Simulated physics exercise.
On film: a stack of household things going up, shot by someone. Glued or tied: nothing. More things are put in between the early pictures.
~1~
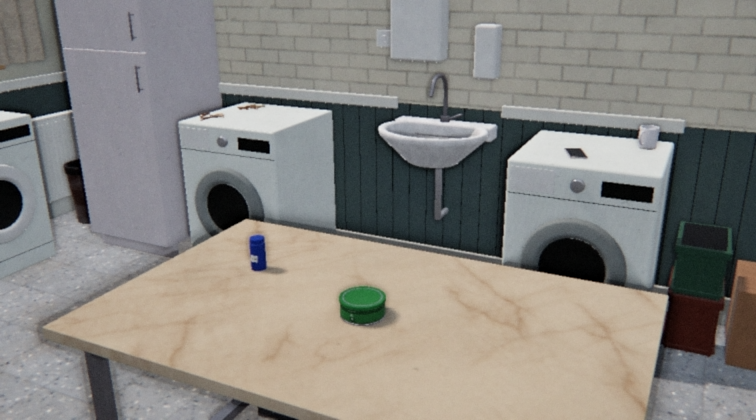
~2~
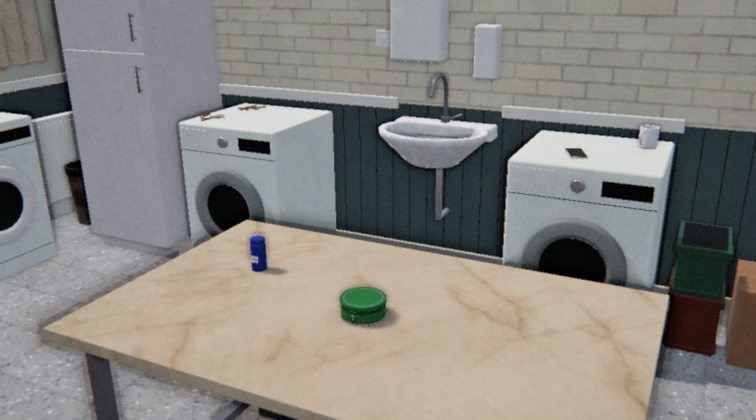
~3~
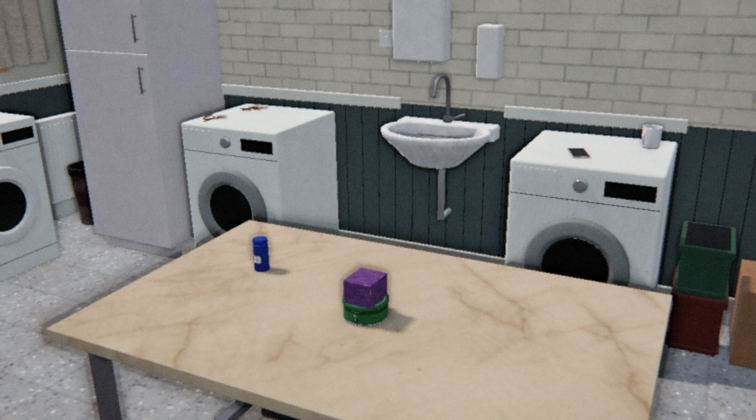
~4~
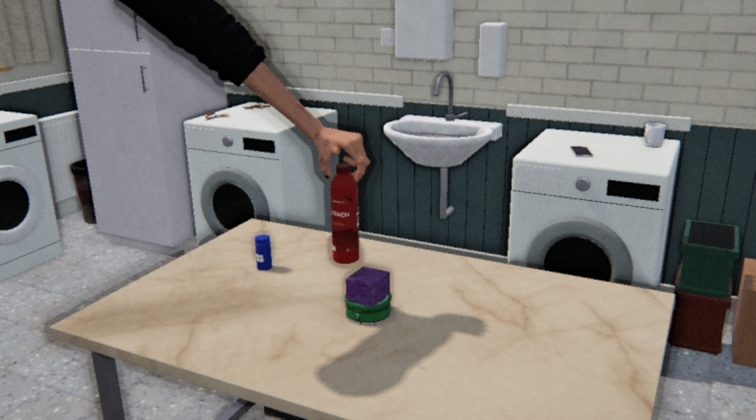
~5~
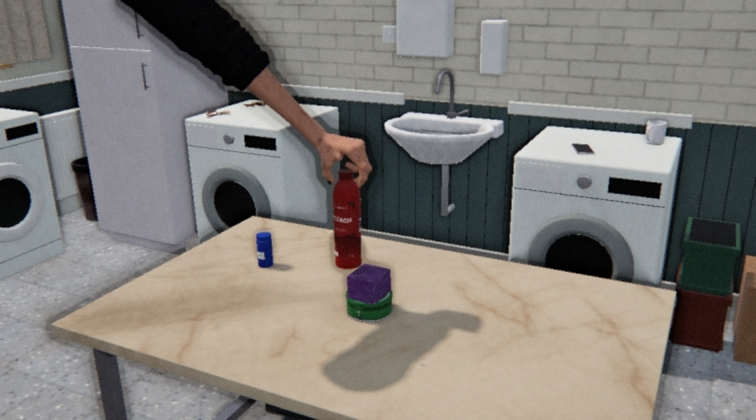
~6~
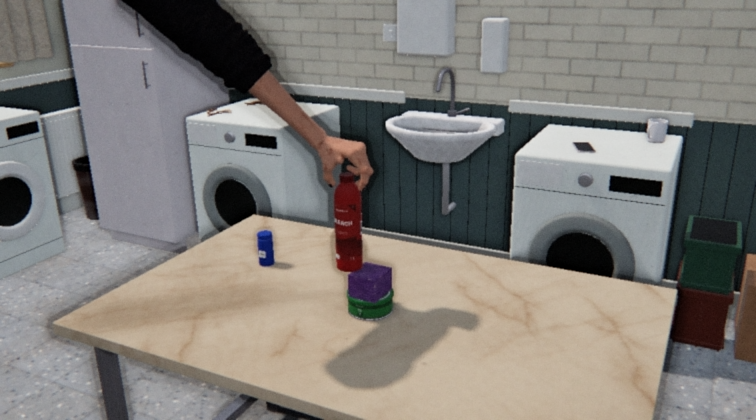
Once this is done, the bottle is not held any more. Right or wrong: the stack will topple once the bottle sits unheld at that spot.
Right.
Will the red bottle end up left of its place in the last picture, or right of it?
Pretty clearly in the leftward direction.
Then, 0.40 s after the last picture, red bottle now fallen.
Then, 0.50 s after the last picture, things are still on the move.
At rest, fallen, red bottle; the other 3 in place. Seen from the same camera at the end, red bottle near (305, 284). The pile gives way.
